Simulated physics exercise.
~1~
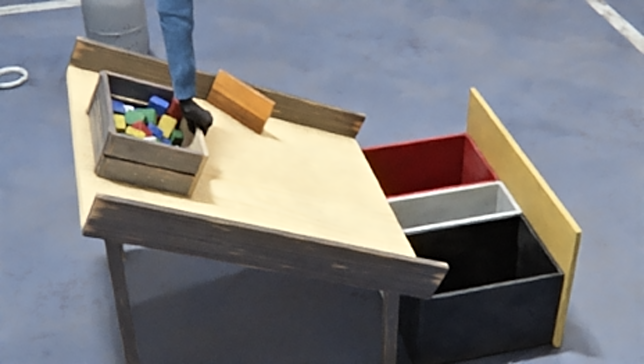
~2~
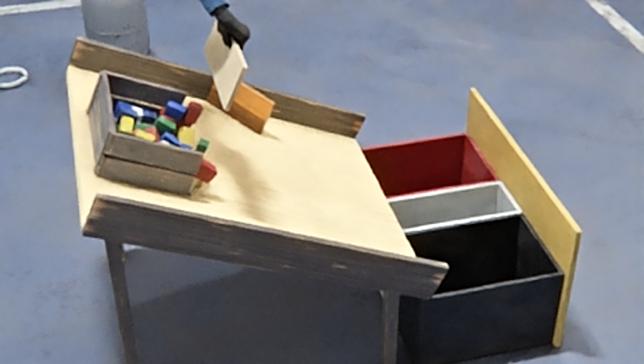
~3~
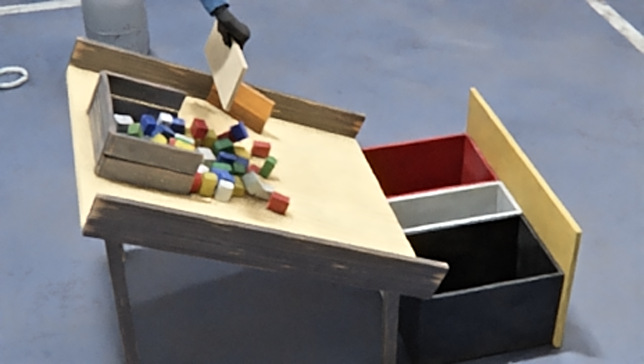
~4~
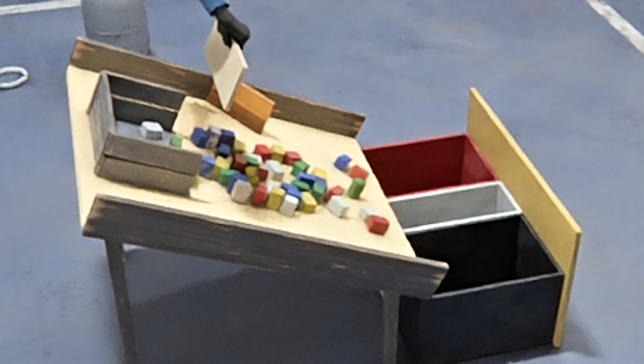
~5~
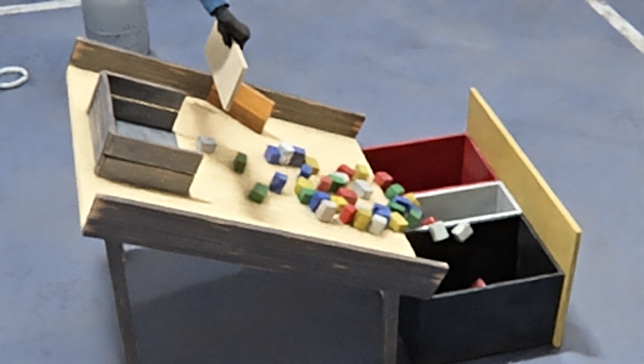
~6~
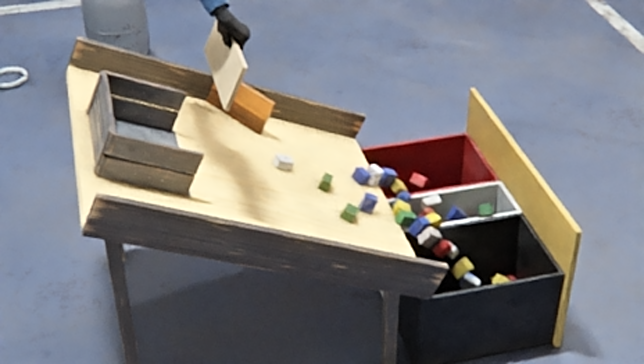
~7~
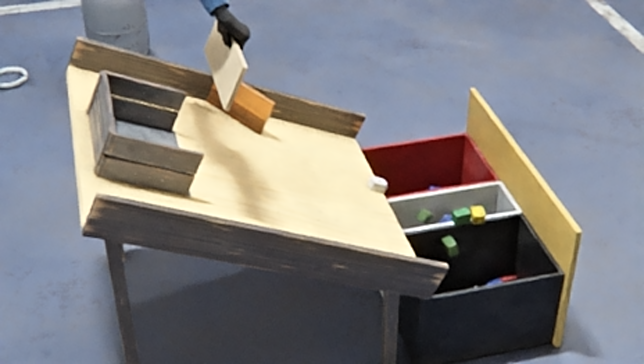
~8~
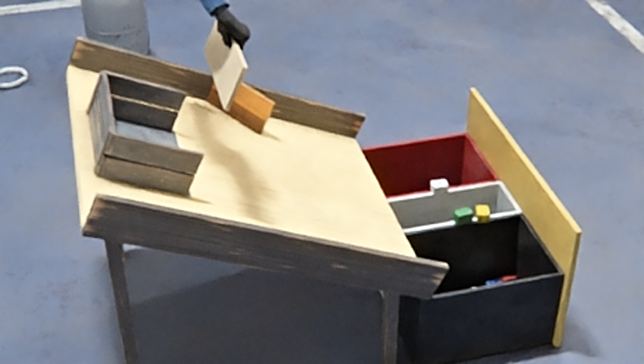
On a blue floor, a gloved hand lifts a gate, sending coloured blocks tumbling down a sloping table into red, white and black bins.
